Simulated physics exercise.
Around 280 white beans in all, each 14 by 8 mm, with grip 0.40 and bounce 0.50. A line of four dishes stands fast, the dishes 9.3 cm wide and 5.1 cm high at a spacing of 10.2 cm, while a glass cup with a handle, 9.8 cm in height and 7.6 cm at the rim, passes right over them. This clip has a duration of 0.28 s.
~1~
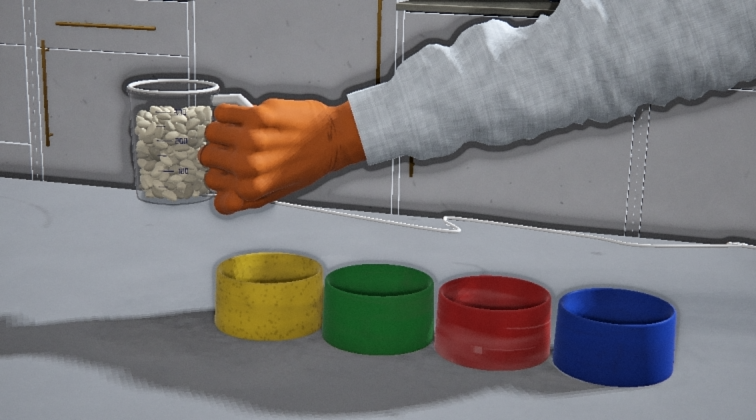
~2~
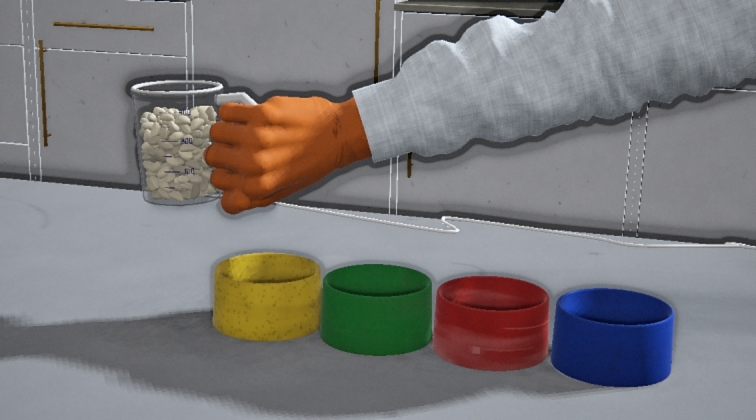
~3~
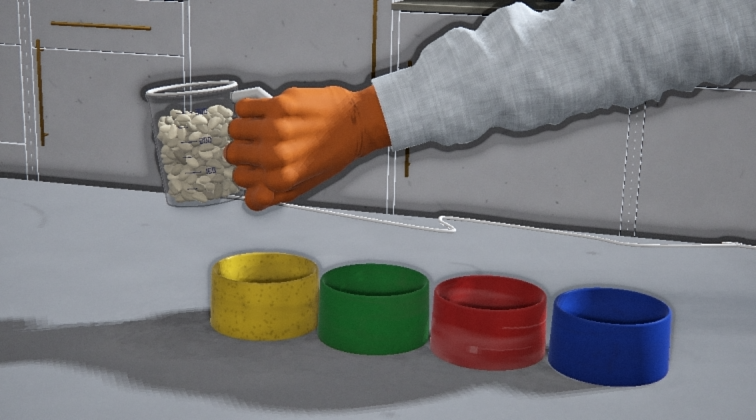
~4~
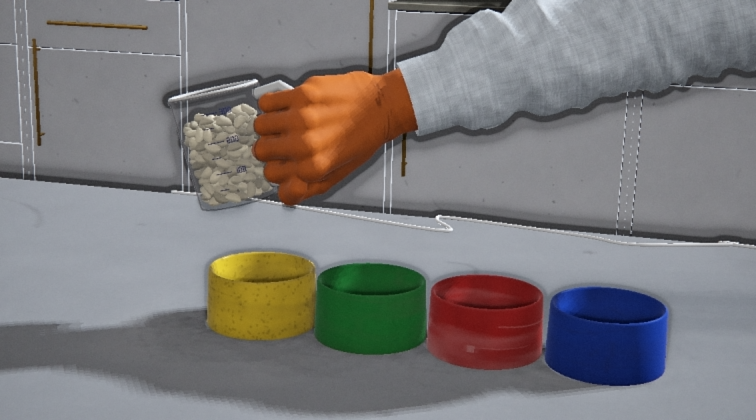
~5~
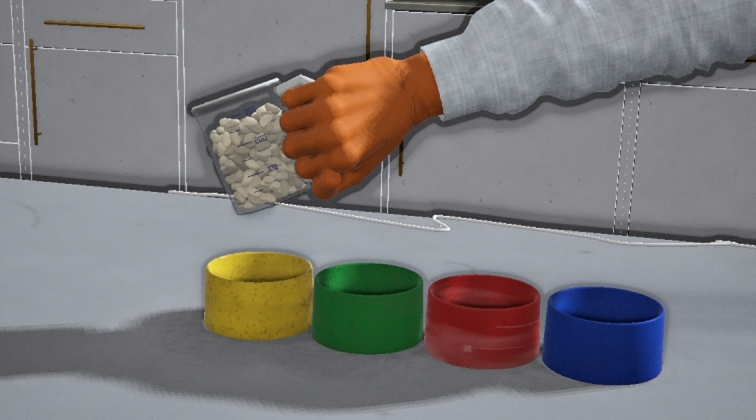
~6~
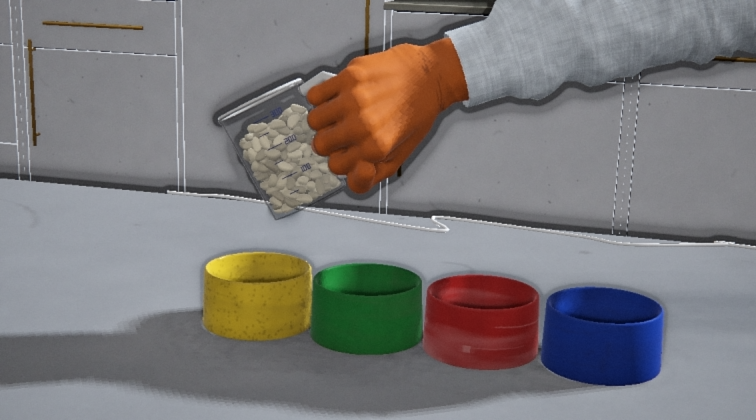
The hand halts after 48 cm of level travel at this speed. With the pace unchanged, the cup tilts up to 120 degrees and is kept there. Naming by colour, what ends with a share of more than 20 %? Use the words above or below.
Red - below; blue - above; green - below; yellow - below; counter - below.
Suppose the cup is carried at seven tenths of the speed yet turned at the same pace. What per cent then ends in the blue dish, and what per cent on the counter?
Blue 40, counter 10.
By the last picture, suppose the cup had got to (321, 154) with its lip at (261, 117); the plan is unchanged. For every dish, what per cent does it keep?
The red dish keeps 0, the blue dish 100, the green dish 0 and the yellow dish 0.
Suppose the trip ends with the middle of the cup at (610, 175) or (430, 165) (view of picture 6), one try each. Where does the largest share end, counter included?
The biggest share goes to red first, then to green.
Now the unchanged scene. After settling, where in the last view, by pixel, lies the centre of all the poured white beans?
Est. centre at rest: (607, 333) px.
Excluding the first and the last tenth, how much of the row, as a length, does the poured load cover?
That stretch measures near 6 centimetres.
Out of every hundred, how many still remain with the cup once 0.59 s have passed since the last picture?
Roughly 95 percent.
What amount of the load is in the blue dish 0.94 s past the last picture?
About 30 per cent by then.
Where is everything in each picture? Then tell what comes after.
The first frame shows cup at (175, 142), tilt 0 degrees, lip at (134, 84), moved 0.0 cm; middle of the pieces at (171, 153); yellow dish at (270, 268); green dish at (379, 281); red dish at (495, 293); blue dish at (617, 307).
The second frame shows cup at (180, 143), tilt 2 degrees, lip at (138, 86), moved 0.7 cm; middle of the pieces at (177, 154).
The third frame shows cup at (199, 144), tilt 7 degrees, lip at (153, 91), moved 2.8 cm; middle of the pieces at (196, 156).
The fourth frame shows cup at (226, 146), tilt 14 degrees, lip at (174, 99), moved 5.8 cm; middle of the pieces at (225, 158).
The fifth frame shows cup at (255, 148), tilt 21 degrees, lip at (198, 108), moved 8.7 cm; middle of the pieces at (255, 161).
The sixth frame shows cup at (285, 151), tilt 28 degrees, lip at (224, 118), moved 11.7 cm; middle of the pieces at (287, 164); yellow dish at (258, 268); green dish at (368, 280); red dish at (483, 293); blue dish at (605, 306).
Then, 0.35 s after the last picture, tilt 73 degrees; cup holds 100 %.
Then, 0.59 s after the last picture, tilt 102 degrees; cup holds 95 %.
Then, 0.94 s after the last picture, tilt 120 degrees; cup holds 50 %, blue 30 %.
In the end, red 0 %, blue 95 %, green 0 %, yellow 0 %, counter 5 %.
